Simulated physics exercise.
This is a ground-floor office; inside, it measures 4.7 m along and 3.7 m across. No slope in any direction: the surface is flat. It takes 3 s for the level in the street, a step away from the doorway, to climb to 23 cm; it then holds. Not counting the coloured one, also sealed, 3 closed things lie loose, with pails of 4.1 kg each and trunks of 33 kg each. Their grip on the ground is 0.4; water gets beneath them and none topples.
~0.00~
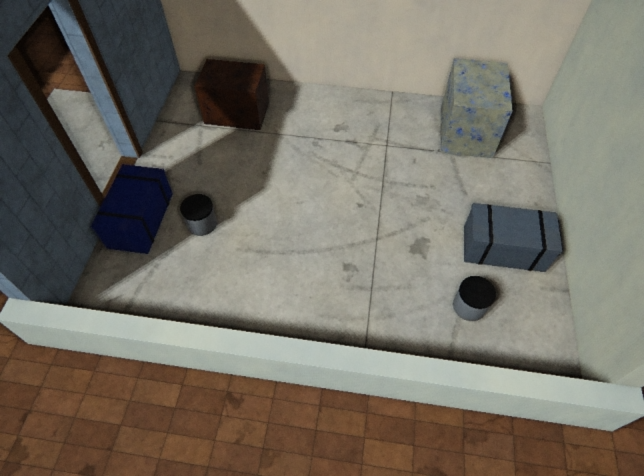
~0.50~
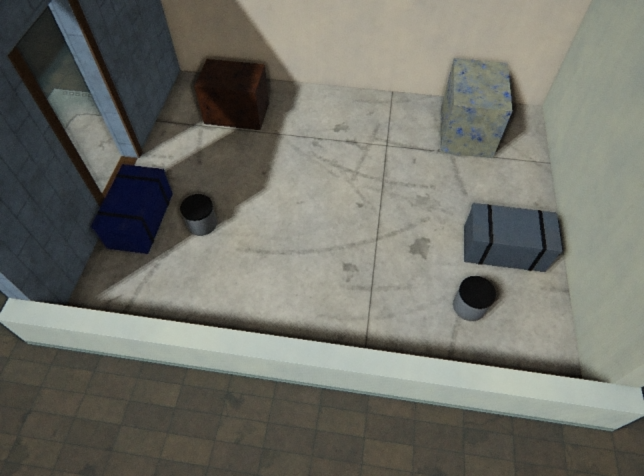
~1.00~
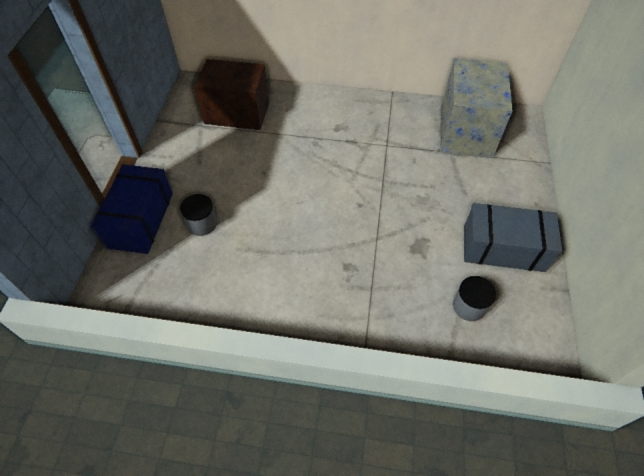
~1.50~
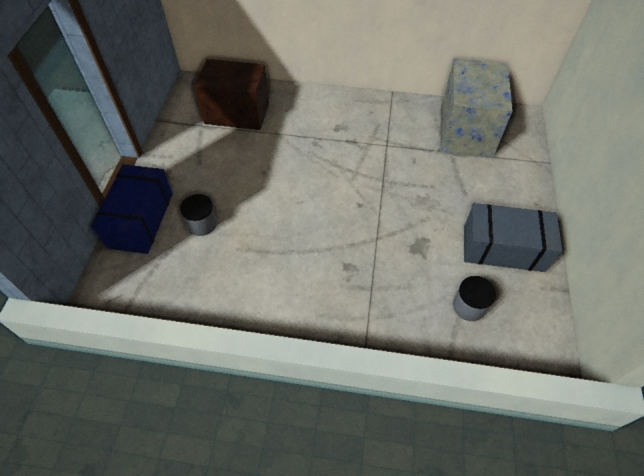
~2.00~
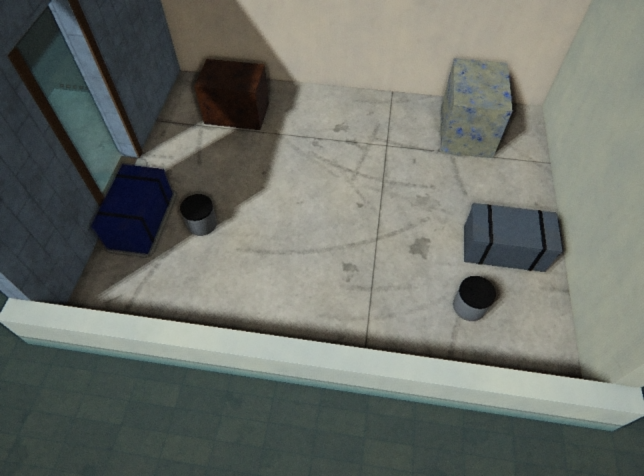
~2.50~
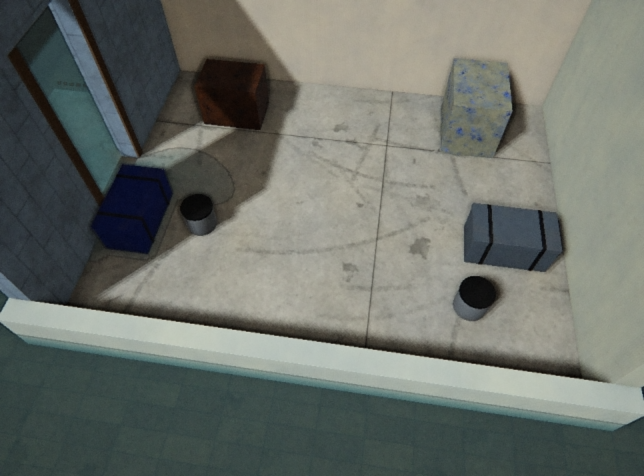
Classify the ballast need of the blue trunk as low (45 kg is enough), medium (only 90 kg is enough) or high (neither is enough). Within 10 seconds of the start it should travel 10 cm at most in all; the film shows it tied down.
Medium.
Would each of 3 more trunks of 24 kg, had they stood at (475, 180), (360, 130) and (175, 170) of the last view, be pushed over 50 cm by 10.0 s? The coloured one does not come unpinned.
In turn: Less, short of it, over.
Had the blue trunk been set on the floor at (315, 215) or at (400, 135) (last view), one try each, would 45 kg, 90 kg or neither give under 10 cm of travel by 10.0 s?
The light mass does it, then the light mass does it.
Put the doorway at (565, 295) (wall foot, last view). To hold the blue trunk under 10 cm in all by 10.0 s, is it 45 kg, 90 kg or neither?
I'd say you need the heavier one.
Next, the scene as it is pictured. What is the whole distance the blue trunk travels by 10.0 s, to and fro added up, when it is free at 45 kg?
About 40 cm.
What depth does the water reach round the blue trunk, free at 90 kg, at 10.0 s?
Something like 7 centimetres.
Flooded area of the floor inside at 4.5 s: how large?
At that time the wet patch spans about 8.5 m2.
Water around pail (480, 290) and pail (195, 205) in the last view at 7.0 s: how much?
Around 2 cm and 1 cm.
After 3.5 s the blue trunk would be 15 cm from its start with 45 kg and 0 cm from its start with 90 kg; 7 cm of water round it then.
After 4.5 s the blue trunk would be 42 cm from its start with 45 kg and 0 cm from its start with 90 kg; 6 cm of water round it then.
After 7.0 s the blue trunk would be 42 cm from its start with 45 kg and 0 cm from its start with 90 kg; 6 cm of water round it then.
After 10.0 s the blue trunk would be 42 cm from its start with 45 kg and 0 cm from its start with 90 kg; 7 cm of water round it then.
